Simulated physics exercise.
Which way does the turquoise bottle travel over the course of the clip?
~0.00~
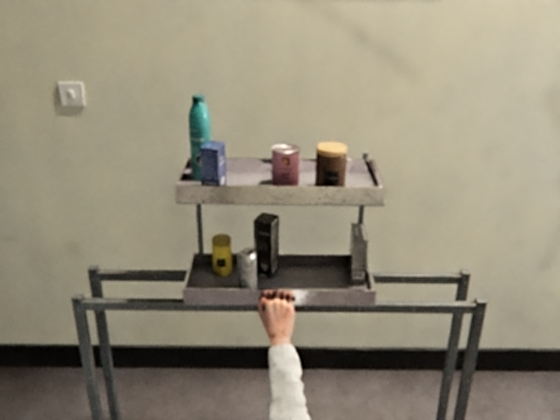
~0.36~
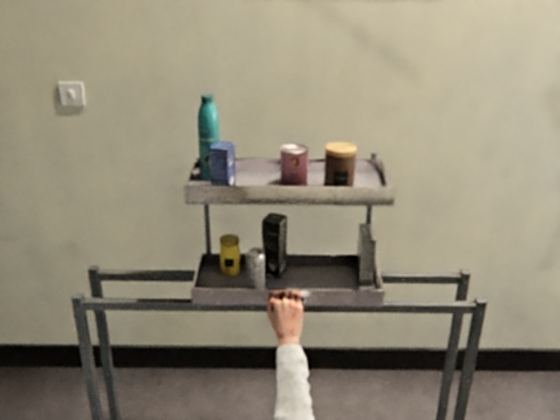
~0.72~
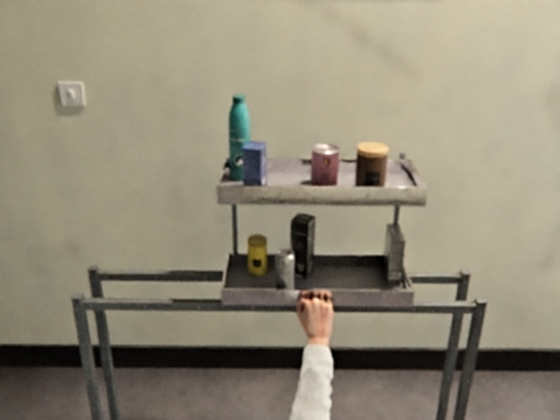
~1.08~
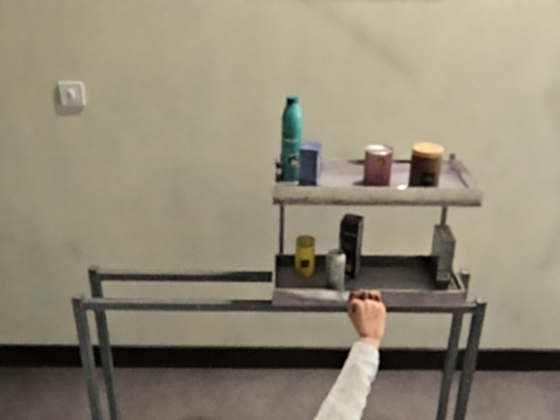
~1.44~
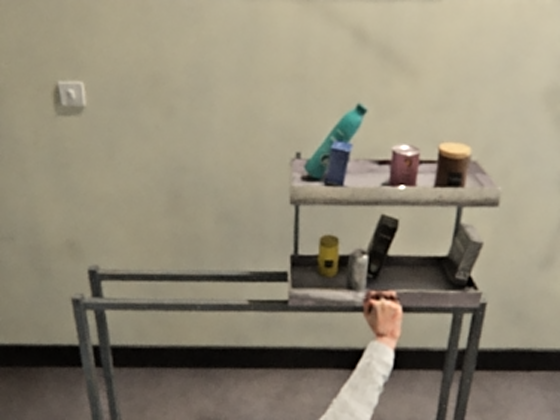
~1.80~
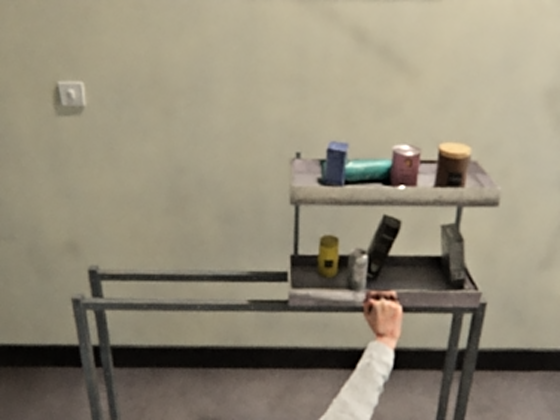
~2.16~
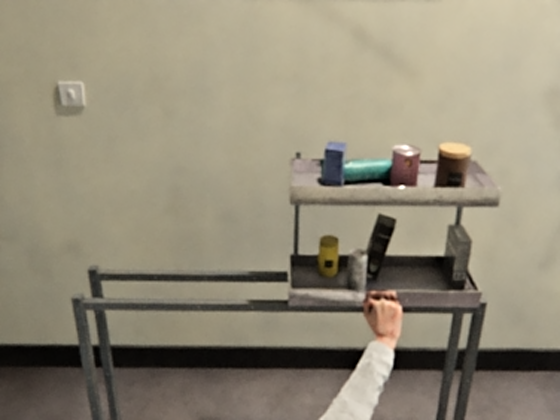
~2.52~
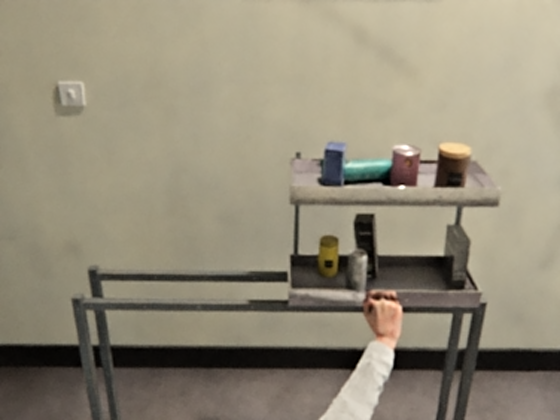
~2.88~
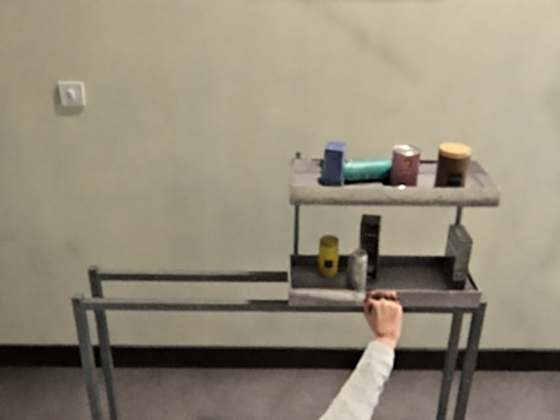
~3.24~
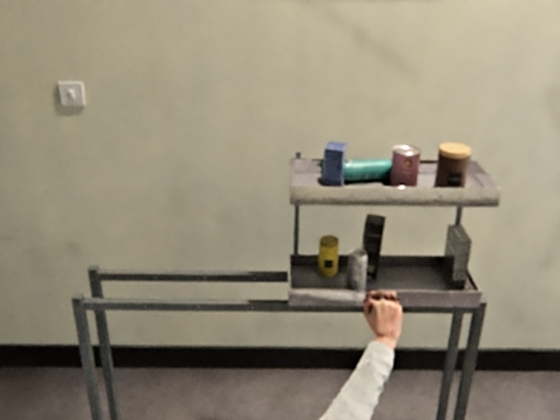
The turquoise bottle moves to the right.
Turquoise bottle toppling onto its side as a hand slides a two-tier shelf right; black carton rocks but ends upright.
